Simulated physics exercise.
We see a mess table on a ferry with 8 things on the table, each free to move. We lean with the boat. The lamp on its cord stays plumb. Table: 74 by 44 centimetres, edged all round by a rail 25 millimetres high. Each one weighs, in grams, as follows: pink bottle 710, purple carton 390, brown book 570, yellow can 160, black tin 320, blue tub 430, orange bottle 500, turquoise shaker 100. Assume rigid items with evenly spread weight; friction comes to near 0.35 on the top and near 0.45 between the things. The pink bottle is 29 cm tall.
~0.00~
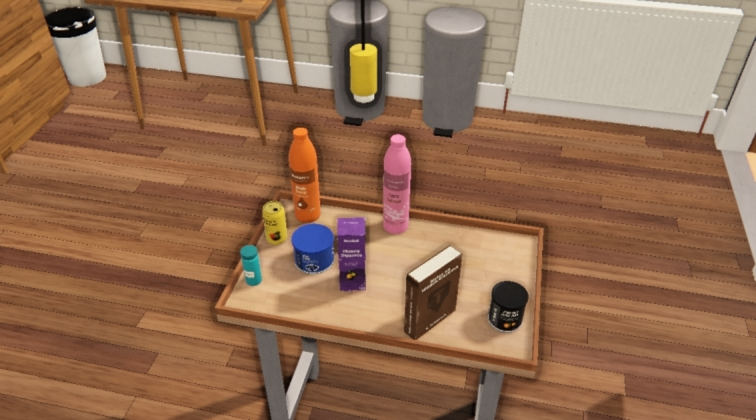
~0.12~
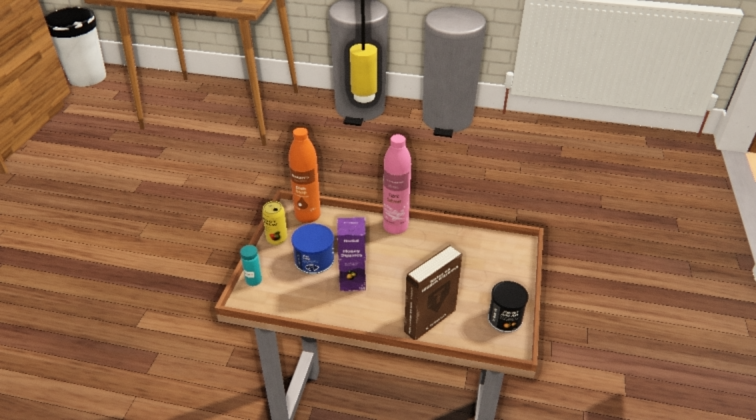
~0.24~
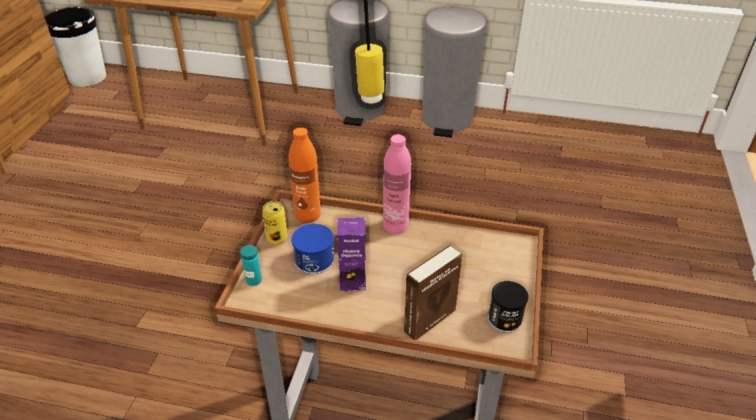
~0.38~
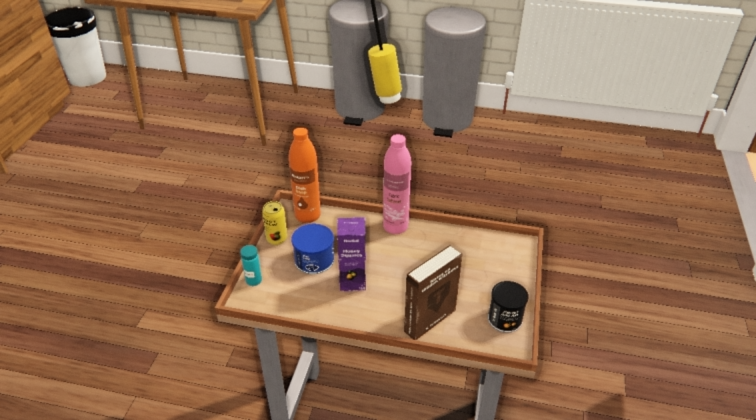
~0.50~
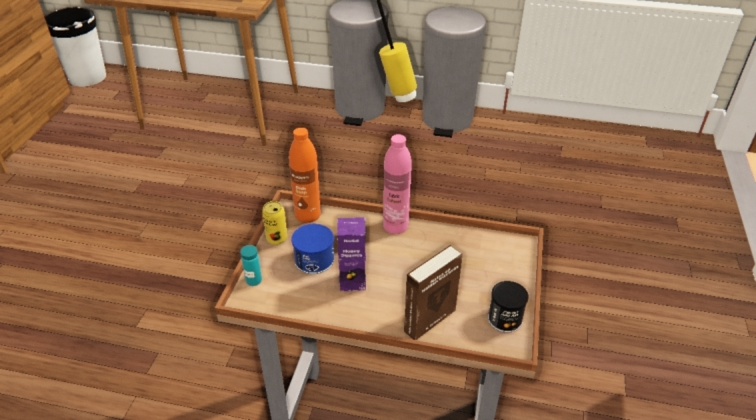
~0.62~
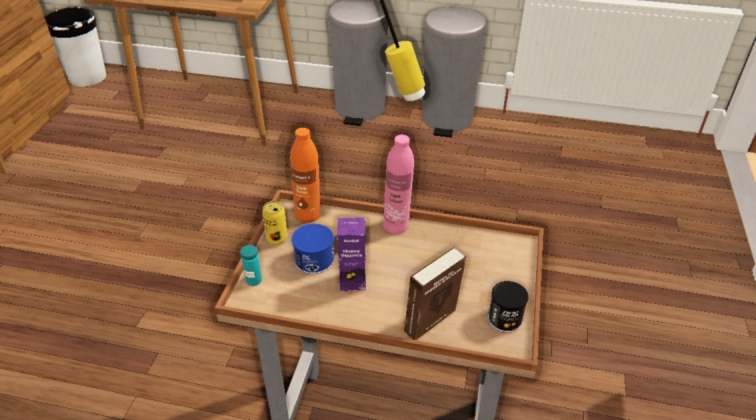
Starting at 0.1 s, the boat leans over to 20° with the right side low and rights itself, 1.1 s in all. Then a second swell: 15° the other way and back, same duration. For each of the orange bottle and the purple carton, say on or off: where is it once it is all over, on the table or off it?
Orange bottle on, purple carton on.
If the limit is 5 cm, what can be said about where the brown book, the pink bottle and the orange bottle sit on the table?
In short, the brown book leaves its position, the pink bottle leaves its position, the orange bottle leaves its position.
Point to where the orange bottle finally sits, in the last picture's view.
Roughly at pixel (367, 223).
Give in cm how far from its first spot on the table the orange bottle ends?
About 21 cm.
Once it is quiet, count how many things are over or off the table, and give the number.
So, 3 in all.
Around 0.92 s, heel 10°, right side down; orange bottle tipped 26° against what carries it near (328, 178); brown book on its side; pink bottle tipped 40° against what carries it.
Around 1.02 s, heel 5°, right side down; orange bottle tipped 51° against what carries it near (349, 188); pink bottle on its side; brown book on its side.
Finally (3.1 s), on their side or leaning hard on the table, pink bottle, brown book and orange bottle; the other 5 still in place (within 5 cm). In the last view, orange bottle near (367, 223), purple carton near (353, 255).
